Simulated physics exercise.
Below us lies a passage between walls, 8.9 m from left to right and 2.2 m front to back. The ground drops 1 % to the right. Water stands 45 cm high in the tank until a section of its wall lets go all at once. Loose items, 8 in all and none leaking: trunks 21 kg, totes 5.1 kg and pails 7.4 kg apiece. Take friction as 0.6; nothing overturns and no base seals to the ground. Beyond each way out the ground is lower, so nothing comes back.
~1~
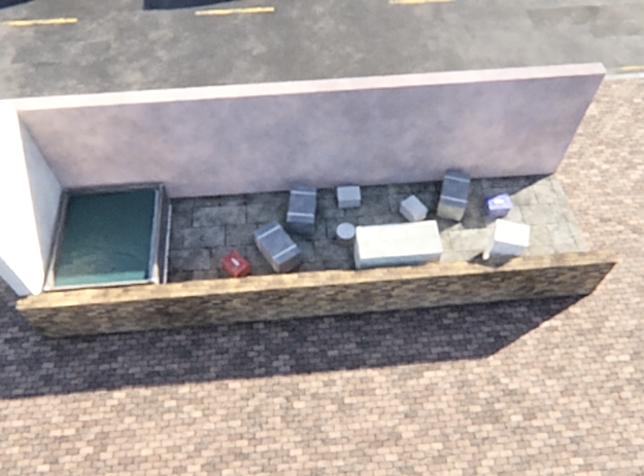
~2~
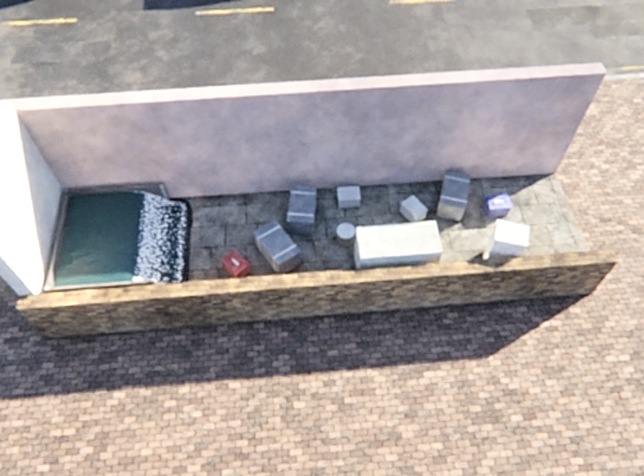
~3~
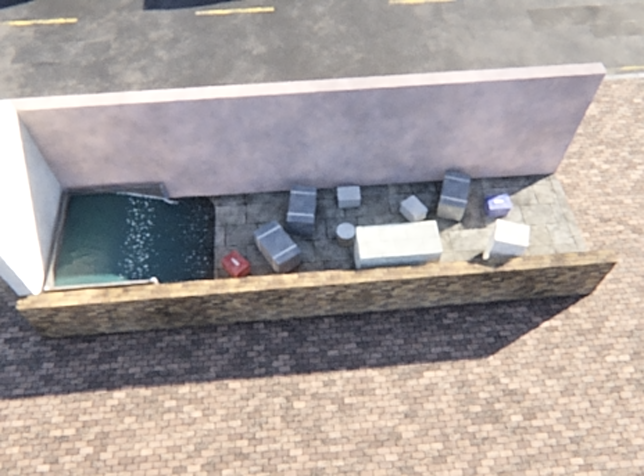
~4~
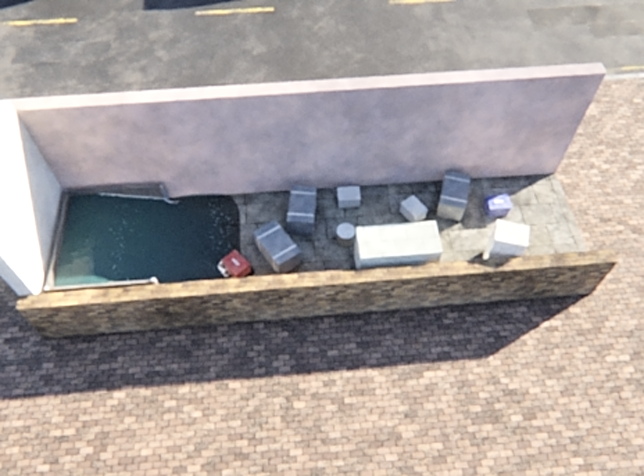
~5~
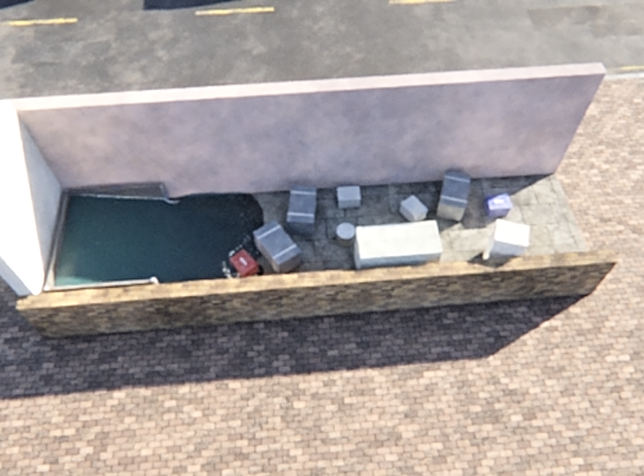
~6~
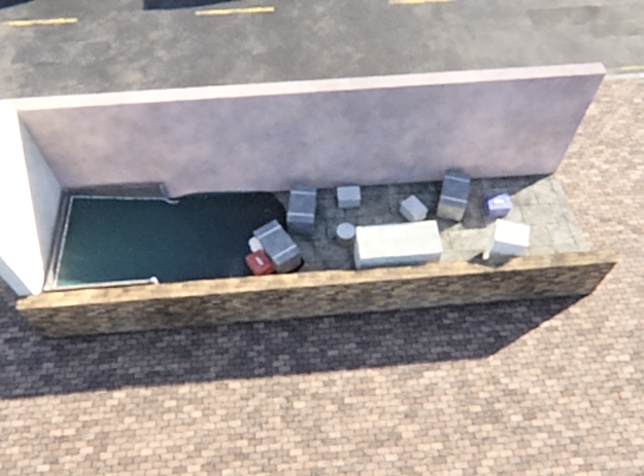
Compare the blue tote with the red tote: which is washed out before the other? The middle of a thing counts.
It is the blue one that leaves first.
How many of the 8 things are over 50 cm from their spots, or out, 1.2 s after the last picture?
By then 5.
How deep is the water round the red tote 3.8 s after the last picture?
About 11 cm.
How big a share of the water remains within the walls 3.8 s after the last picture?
About 88 per cent.
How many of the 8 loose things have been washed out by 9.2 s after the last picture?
I count 7.
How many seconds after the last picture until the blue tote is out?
Near 3.0 s.
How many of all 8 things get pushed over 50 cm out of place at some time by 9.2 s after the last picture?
8 of them.
Then, 1.2 s after the last picture the blue tote is near (499, 202), 0.0 m from its start, aground; the red tote is near (336, 265), 1.7 m from its start, afloat; 0 of 8 are out; 2 afloat.
Then, 3.8 s after the last picture the blue tote has gone out (3.0 s after the last picture); the red tote is near (333, 250), 1.7 m from its start, afloat; 5 of 8 are out; 2 afloat.
Then, 6.2 s after the last picture the blue tote has gone out (3.0 s after the last picture); the red tote is near (405, 217), 3.1 m from its start, afloat; 7 of 8 are out; 1 afloat.
Then, 9.2 s after the last picture the blue tote has gone out (3.0 s after the last picture); the red tote is near (536, 204), 5.4 m from its start, aground; 7 of 8 are out; 0 afloat.
